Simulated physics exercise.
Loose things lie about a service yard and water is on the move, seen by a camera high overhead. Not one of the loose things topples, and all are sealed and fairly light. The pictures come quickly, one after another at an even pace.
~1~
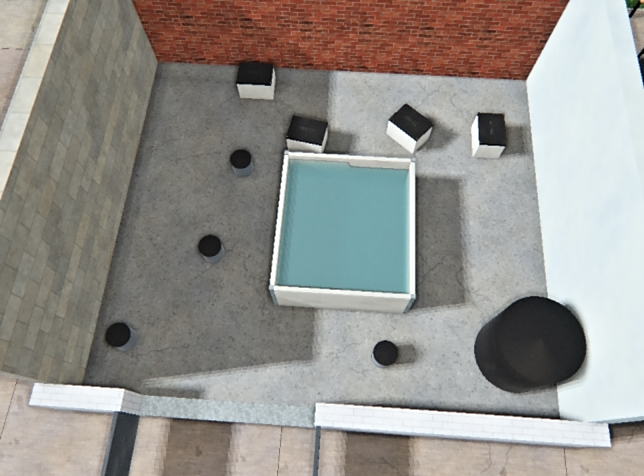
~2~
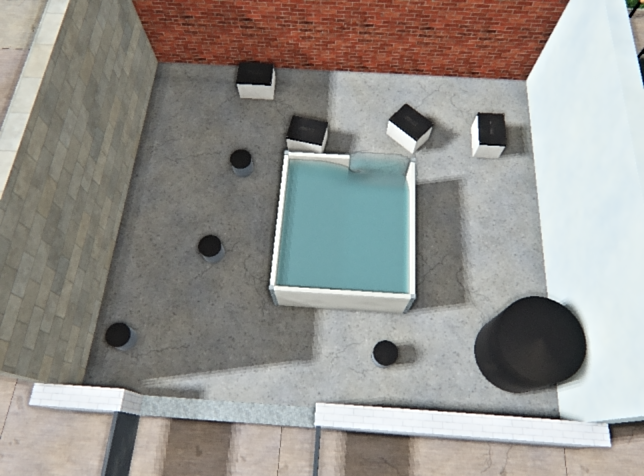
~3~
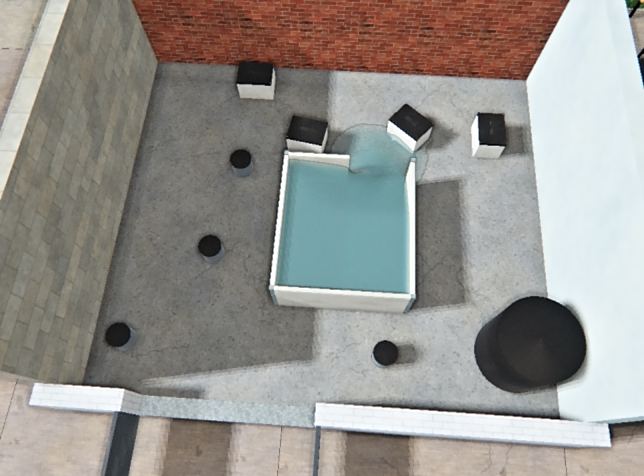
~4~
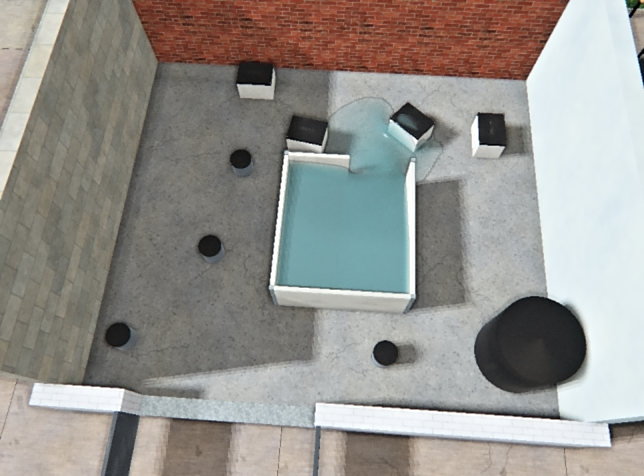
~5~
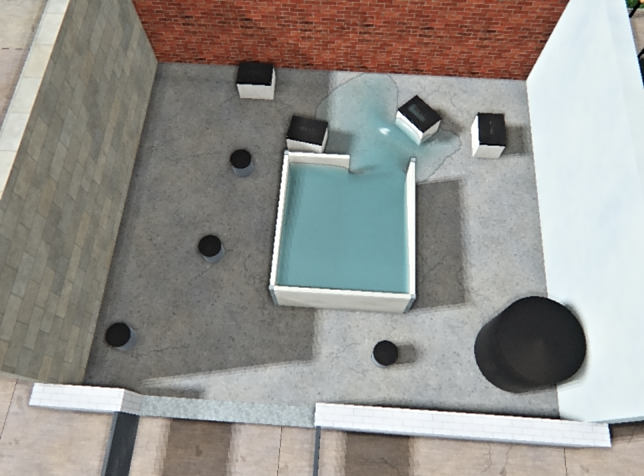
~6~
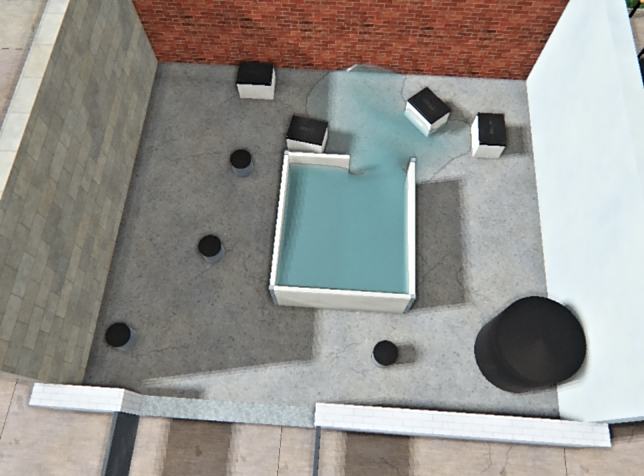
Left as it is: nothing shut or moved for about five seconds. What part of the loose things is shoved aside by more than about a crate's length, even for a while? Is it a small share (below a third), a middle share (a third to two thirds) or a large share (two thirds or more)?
A middle share, a third to two thirds.
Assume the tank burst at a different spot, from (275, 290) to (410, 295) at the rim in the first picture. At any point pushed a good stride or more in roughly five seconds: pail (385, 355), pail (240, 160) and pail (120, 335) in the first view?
First covers that distance, second stays short of it, third stays short of it.
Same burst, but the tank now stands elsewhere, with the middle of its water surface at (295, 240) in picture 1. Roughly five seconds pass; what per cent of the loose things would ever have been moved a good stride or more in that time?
Estimate: Some 50 per cent of them.
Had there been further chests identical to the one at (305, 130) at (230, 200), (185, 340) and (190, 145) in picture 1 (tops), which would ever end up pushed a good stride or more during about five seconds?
In sequence: Doesn't go far, doesn't go far, doesn't go far.
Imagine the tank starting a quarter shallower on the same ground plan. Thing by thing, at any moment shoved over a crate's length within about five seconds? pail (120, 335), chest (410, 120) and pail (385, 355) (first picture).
Not beyond that, then beyond that, then not beyond that.
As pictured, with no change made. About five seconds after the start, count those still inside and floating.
0 in all.
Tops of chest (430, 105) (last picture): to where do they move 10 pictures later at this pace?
Approximately at pixel (521, 76).
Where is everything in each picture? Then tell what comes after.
The first frame shows a chest at (411, 121) rests on the ground; a pail at (386, 353) rests on the ground; 0 of 8 have shifted.
The second frame shows a chest at (411, 121) rests on the ground; a pail at (386, 353) rests on the ground; 0 of 8 have shifted.
The third frame shows a chest at (411, 121) rests on the ground; a pail at (386, 353) rests on the ground; 0 of 8 have shifted.
The fourth frame shows a chest at (413, 120), on the bottom, close to its start; a pail at (386, 353), on the bottom; 0 of 8 have shifted.
The fifth frame shows a chest at (420, 113) rests on the ground, close to its start; a pail at (386, 353), on the bottom; 1 of 8 have shifted.
The sixth frame shows a chest at (429, 104) rests on the ground, a stride from its start; a pail at (386, 353), on the bottom; 1 of 8 have shifted.
A moment on, 1 of 8 are well off their spots; 0 afloat.
Next, 1 of 8 are well off their spots; 1 afloat.
Later, 3 of 8 are well off their spots; 0 afloat.
In the end, 3 of 8 are well off their spots, and 3 have been at some point; 0 afloat.
